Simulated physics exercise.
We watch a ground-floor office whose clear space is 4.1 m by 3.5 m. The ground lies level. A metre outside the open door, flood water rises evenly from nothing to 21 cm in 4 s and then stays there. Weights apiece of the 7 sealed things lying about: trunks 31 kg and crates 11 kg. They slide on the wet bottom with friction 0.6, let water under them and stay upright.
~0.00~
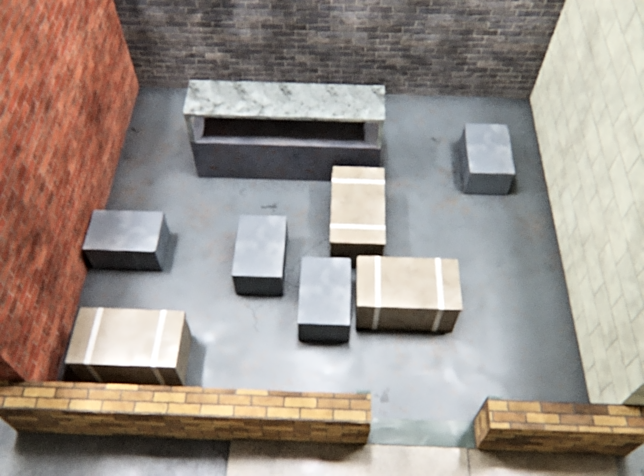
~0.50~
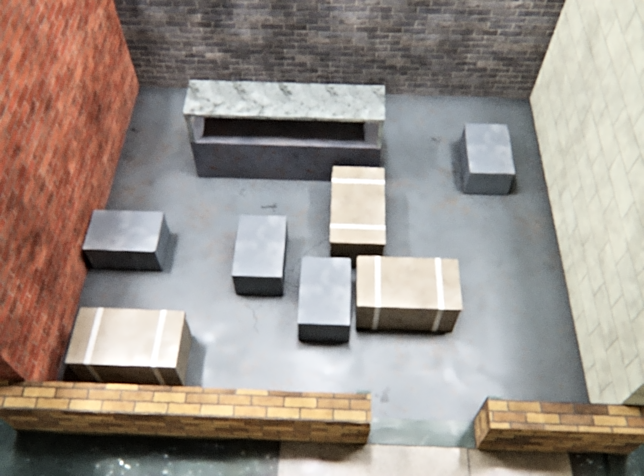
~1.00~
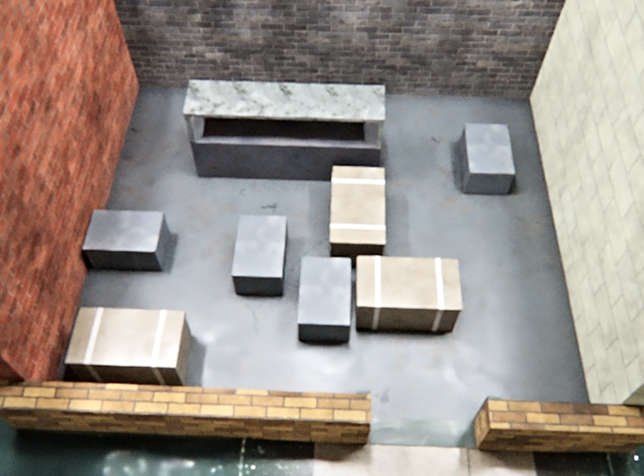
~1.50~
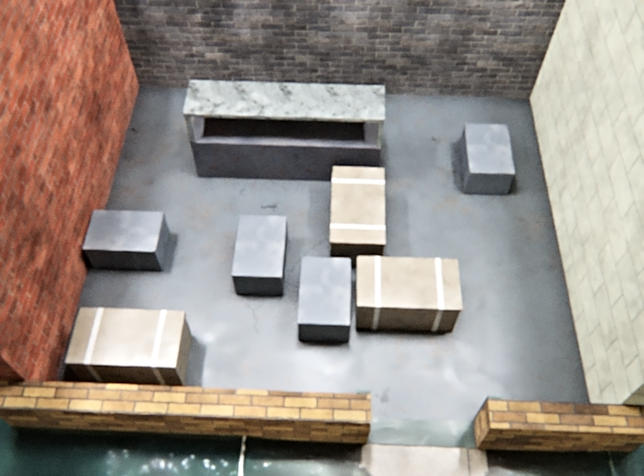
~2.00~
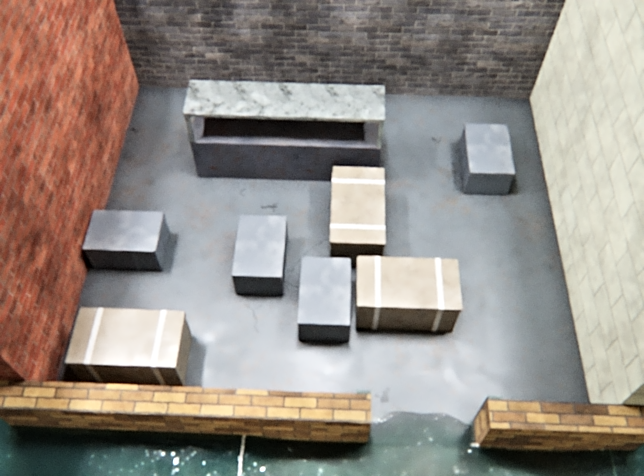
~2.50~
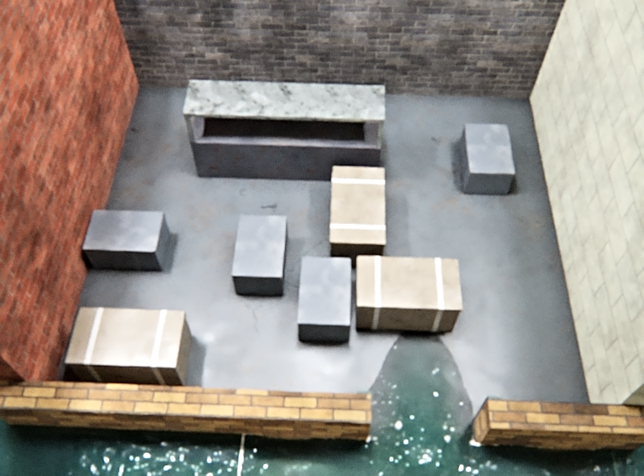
A ground-floor room, open at the top, is seen from high above, with a brick-red wall on the left, a pale wall on the right and grey brick behind. Grey and tan boxes stand about the grey floor before a marbled counter, behind a low yellow-brick front wall. Green water spreads rightward outside and pushes through the gap, while the boxes and camera stay still.
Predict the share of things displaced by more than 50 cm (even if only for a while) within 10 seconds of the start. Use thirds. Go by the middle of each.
That comes to from one to two thirds.
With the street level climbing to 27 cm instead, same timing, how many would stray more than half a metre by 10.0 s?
Then 5.
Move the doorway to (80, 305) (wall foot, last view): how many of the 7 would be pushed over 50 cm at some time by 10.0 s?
Then 3.
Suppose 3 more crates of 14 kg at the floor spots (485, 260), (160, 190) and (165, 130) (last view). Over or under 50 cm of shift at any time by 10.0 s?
In turn: Over, less, short of it.
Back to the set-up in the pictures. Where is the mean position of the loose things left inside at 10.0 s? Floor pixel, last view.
Near (266, 230).
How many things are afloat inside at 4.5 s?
0 of them.
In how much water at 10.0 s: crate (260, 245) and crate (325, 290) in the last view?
About 6 and 7 cm.
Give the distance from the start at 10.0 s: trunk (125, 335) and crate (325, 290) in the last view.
In turn: 0 cm, 120 cm.
After 3.5 s 0 of 7 are over 50 cm from their spots; 0 afloat.
After 4.5 s 0 of 7 are over 50 cm from their spots; 0 afloat.
After 7.0 s 2 of 7 are over 50 cm from their spots; 1 afloat.
After 10.0 s 4 of 7 are over 50 cm from their spots, and 4 have been at some point; 5 afloat.
